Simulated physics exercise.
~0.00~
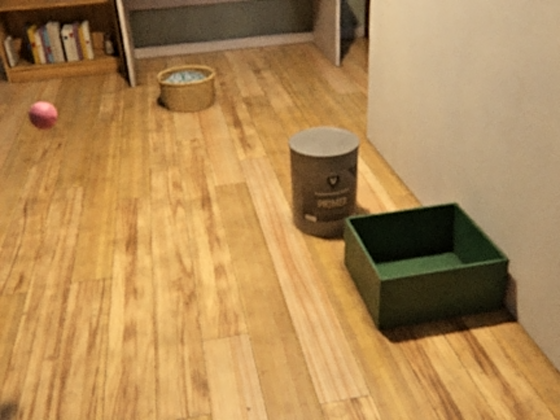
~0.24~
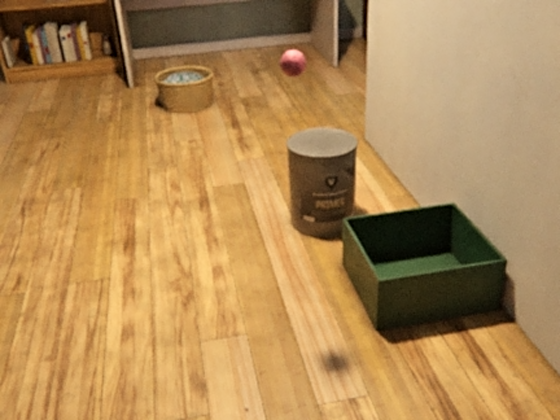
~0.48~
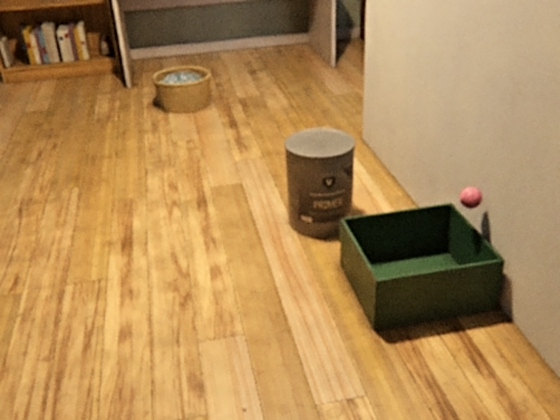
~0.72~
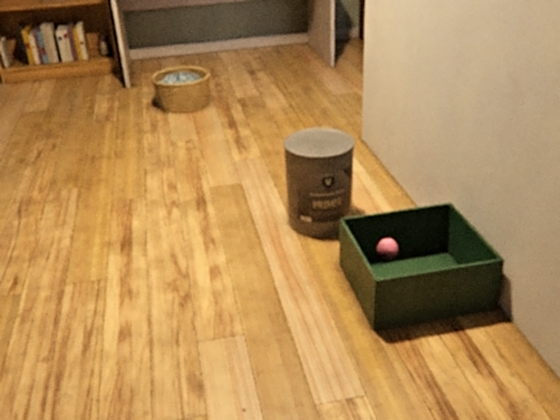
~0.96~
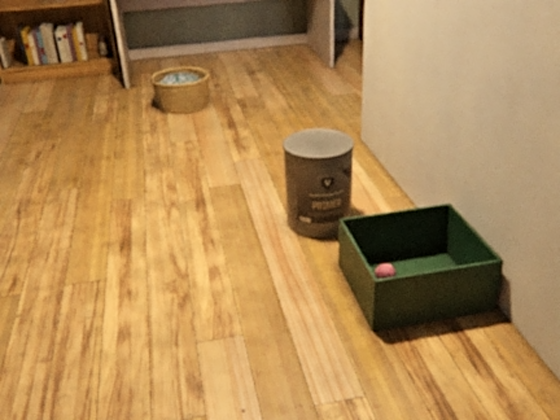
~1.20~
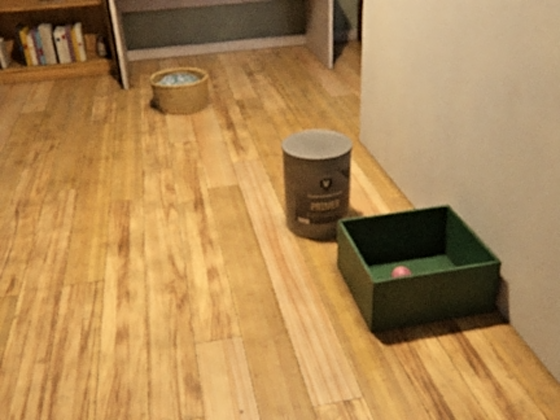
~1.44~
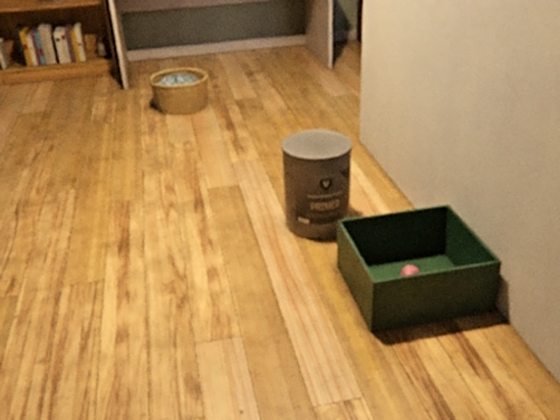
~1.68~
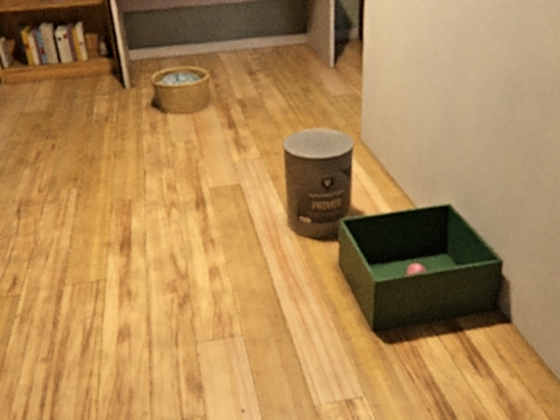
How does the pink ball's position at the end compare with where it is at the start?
At the start the pink ball is in the air at the upper left of the view, and at the end it lies inside the green box at the lower right.
